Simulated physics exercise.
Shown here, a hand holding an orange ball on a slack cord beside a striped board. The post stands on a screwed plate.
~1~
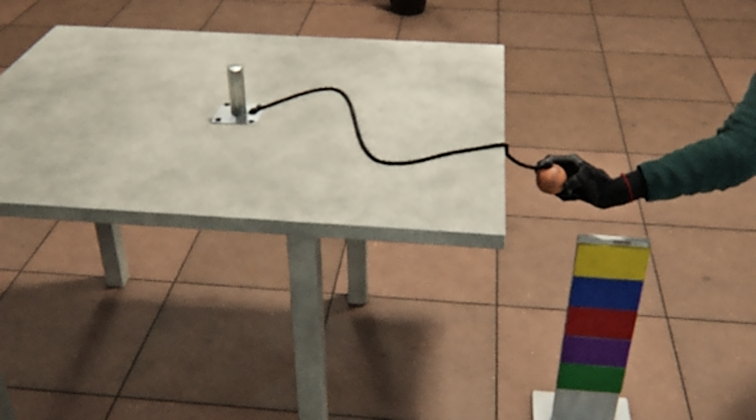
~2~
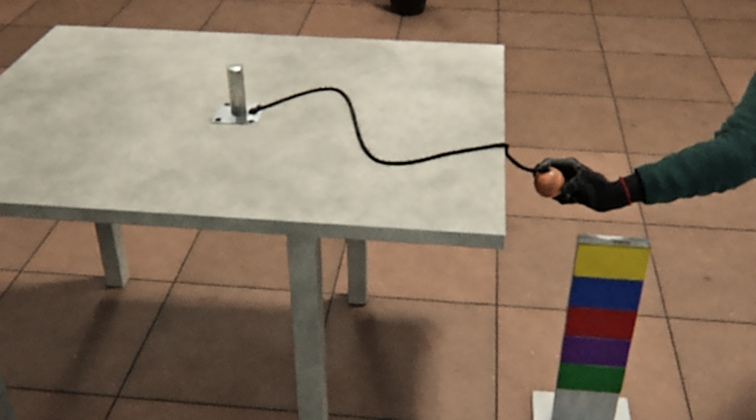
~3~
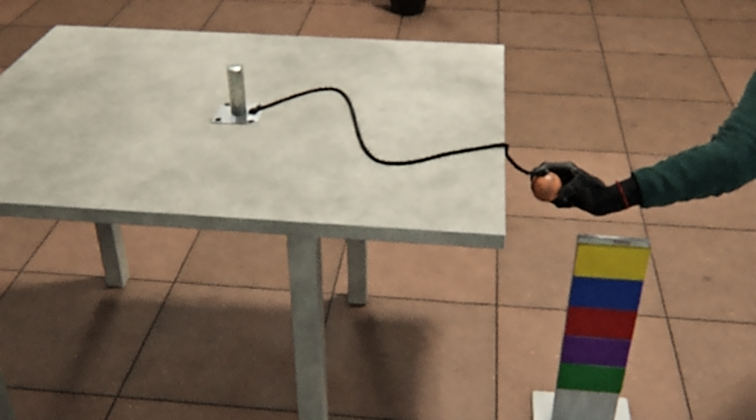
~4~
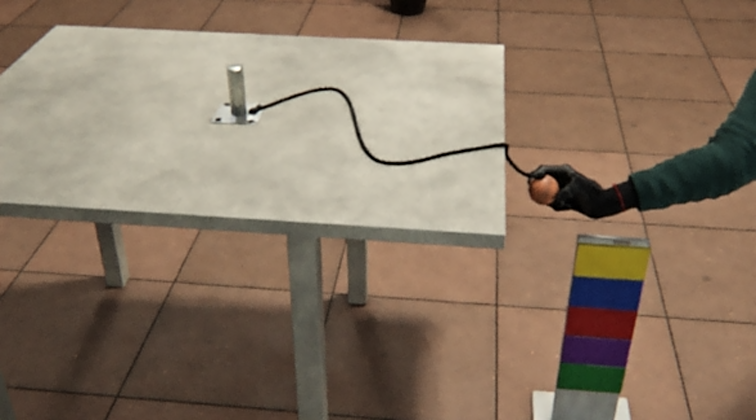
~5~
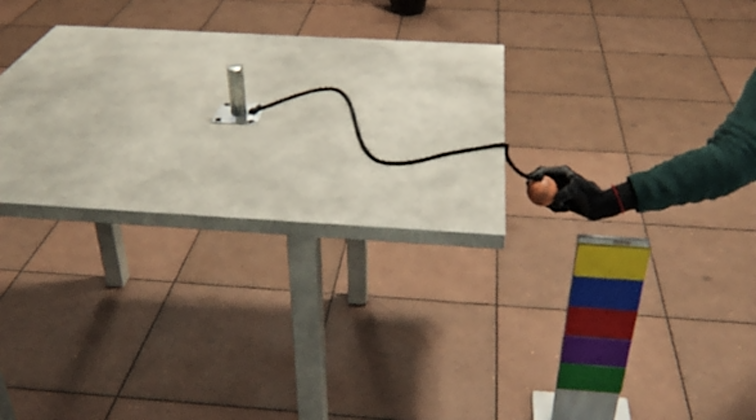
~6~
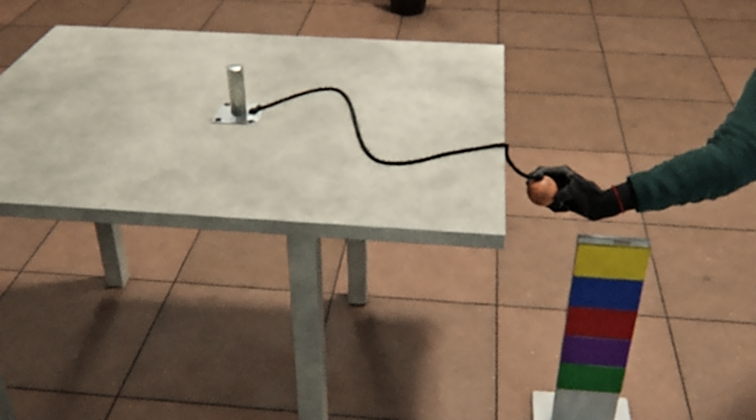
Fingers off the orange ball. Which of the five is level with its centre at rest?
Its middle rests at the red band.
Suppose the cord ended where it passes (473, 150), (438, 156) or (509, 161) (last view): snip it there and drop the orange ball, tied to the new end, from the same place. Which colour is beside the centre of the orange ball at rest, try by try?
One after the other, yellow; above them all; blue.
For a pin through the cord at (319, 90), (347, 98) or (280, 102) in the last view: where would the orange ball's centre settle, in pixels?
Try by try, around (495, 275), (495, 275) and (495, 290).
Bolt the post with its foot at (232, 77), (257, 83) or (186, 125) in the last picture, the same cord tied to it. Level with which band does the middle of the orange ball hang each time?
Try by try: Blue; red; blue.
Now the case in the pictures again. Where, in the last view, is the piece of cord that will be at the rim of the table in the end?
Near (373, 158).
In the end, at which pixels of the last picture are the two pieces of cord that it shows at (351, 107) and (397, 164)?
At (399, 123), then (503, 160).
Soon after, ball near (495, 281); level with blue.
After that, ball near (481, 296); level with red.
In the end, ball near (492, 303); level with red. The red one.
